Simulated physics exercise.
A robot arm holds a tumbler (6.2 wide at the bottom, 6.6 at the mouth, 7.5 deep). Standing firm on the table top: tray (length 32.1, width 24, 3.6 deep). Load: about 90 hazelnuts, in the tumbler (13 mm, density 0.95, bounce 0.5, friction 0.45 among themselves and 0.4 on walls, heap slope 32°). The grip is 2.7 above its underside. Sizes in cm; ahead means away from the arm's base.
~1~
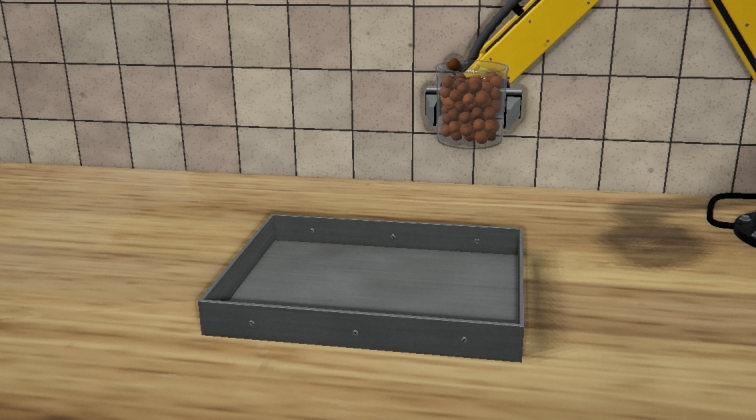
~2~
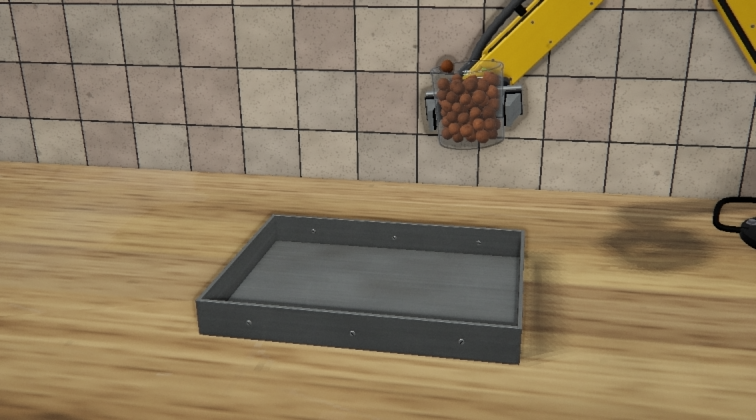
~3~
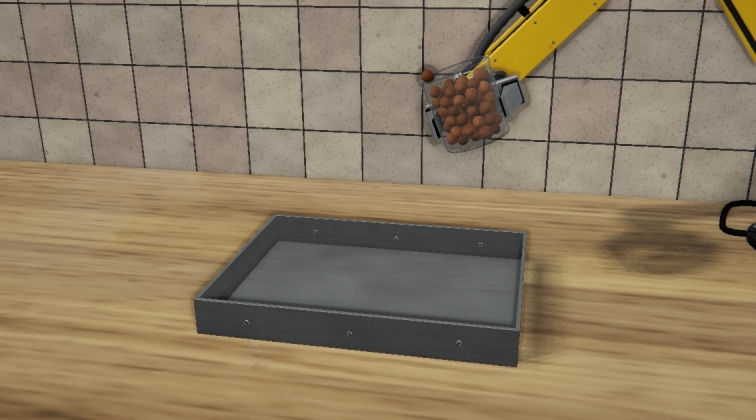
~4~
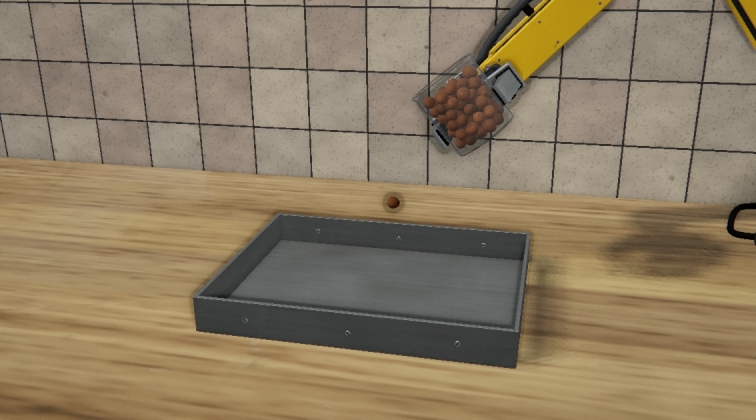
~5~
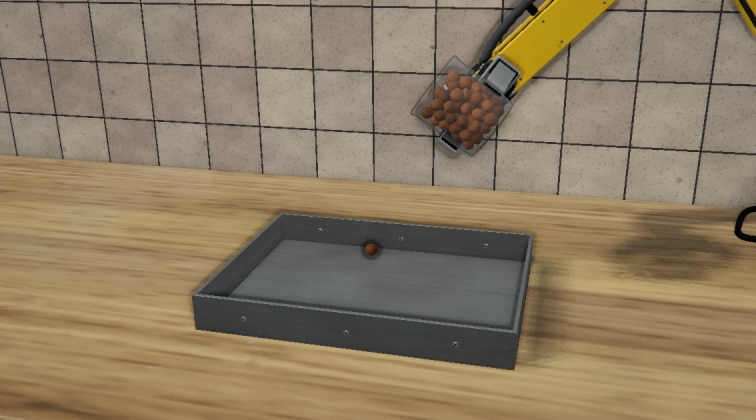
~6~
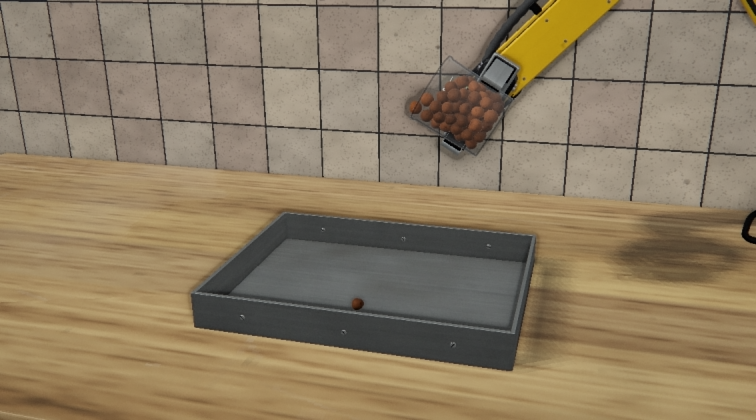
On a wooden table top before a tiled wall, a yellow robot arm holds a clear tumbler packed with hazelnuts above a grey tray. The arm tilts the tumbler to the left, and one nut drops off the top into the tray and moves toward its front, while the others shift toward the tumbler's lowered rim.
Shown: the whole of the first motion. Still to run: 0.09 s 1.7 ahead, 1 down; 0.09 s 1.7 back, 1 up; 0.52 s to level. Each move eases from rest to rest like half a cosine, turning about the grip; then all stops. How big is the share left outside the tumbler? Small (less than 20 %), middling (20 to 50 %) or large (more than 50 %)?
Outside the tumbler the share is small, less than 20 %.
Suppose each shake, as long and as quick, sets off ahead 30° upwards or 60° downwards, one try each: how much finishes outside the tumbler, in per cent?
Some 15 and 0 per cent.
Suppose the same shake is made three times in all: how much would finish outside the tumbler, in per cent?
In that case some 10 per cent.
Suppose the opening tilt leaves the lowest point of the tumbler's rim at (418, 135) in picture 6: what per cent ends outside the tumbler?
Some 30 per cent.
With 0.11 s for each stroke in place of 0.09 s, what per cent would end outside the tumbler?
Then about 0 per cent.
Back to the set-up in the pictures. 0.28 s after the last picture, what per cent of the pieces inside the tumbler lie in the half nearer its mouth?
About 45 per cent.
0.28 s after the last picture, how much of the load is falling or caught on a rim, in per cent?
About 1 per cent.
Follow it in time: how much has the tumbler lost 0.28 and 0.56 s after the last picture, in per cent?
In turn: 0, 5.
Then, 0.28 s on, tilted 55° forward, highest piece 24 above the table; 84 in the tumbler, 1 in the tray, 1 in flight or on a rim.
Then, 0.56 s on, tilted 10° forward, highest piece 26 above the table; 82 in the tumbler, 4 in the tray.
Then, 0.90 s on, level, highest piece 26 above the table; 82 in the tumbler, 4 in the tray.
Then, 1.95 s on, level, highest piece 26 above the table; 82 in the tumbler, 4 in the tray.
In the end, 82 in the tumbler, 4 in the tray. That is 5 % outside the tumbler.
